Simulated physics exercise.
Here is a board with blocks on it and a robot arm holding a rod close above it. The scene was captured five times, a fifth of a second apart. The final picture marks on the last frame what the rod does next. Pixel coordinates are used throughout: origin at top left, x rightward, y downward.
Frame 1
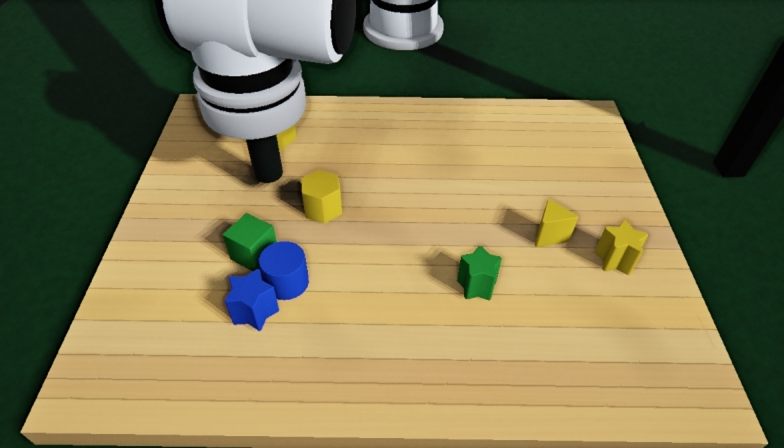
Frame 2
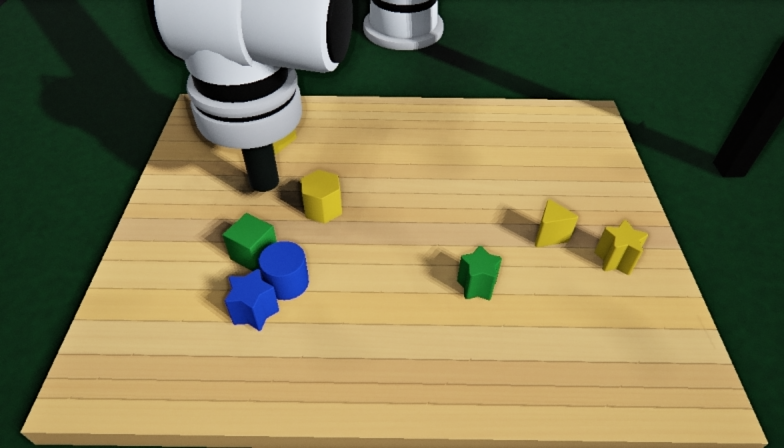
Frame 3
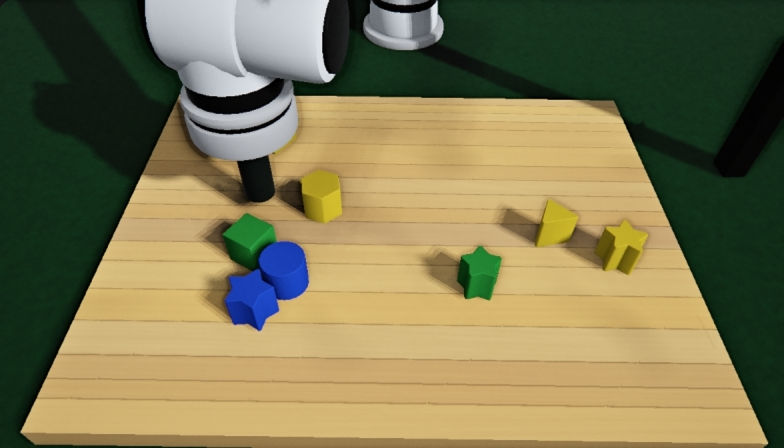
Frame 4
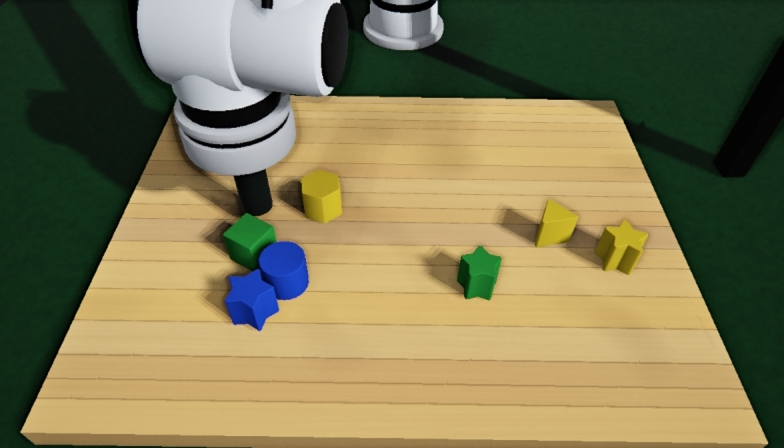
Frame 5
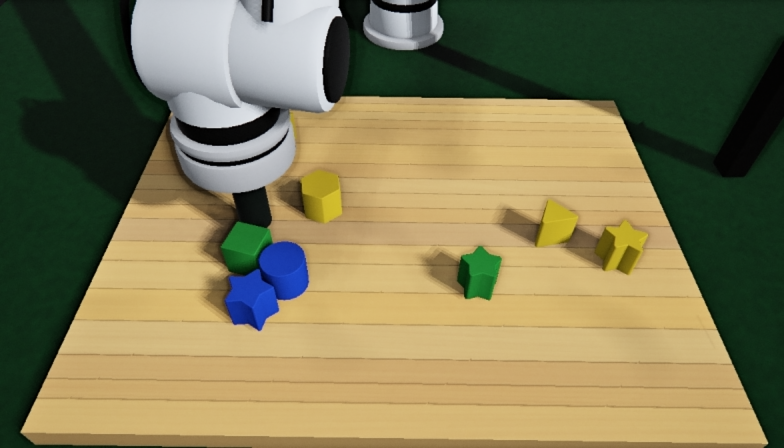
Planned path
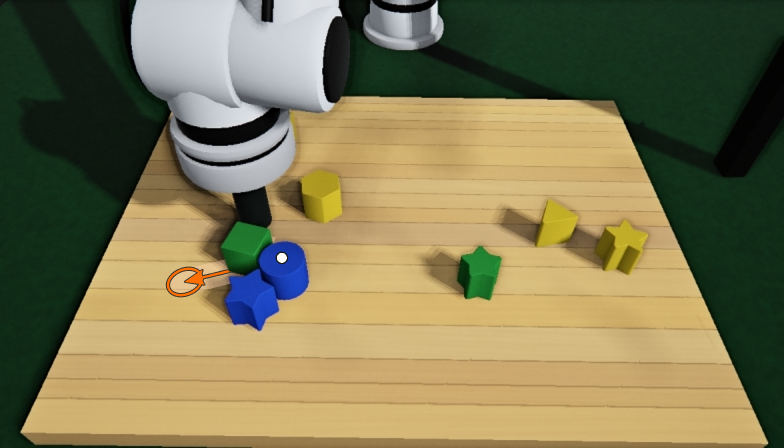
The robot arm moves its rod toward the viewer and slightly nudges the green block.
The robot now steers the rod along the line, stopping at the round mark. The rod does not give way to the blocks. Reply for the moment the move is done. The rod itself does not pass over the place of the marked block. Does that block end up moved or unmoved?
It is untouched.
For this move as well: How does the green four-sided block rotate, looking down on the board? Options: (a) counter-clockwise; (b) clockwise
Option a.
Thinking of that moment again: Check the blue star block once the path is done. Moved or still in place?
The block moves away from its spot.
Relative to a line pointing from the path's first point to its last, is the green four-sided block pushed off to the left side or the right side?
The left-hand side.
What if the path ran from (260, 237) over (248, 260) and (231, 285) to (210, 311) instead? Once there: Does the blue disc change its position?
No, that is not how it ends up.
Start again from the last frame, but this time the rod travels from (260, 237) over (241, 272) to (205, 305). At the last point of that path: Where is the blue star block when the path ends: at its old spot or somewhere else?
It will be nudged away from its spot.
Path on the board, from (260, 237) by way of (251, 261) and (220, 273) to (185, 282); the dot is on the blue disc.
What follows on the original path. Halfway along, rod at (232, 254); green four-sided block at (233, 272), turned 35° anticlockwise; blue star block at (250, 301).
At the end, rod at (178, 267); green four-sided block at (232, 272), turned 35° anticlockwise; blue star block at (250, 301); blue disc in place.
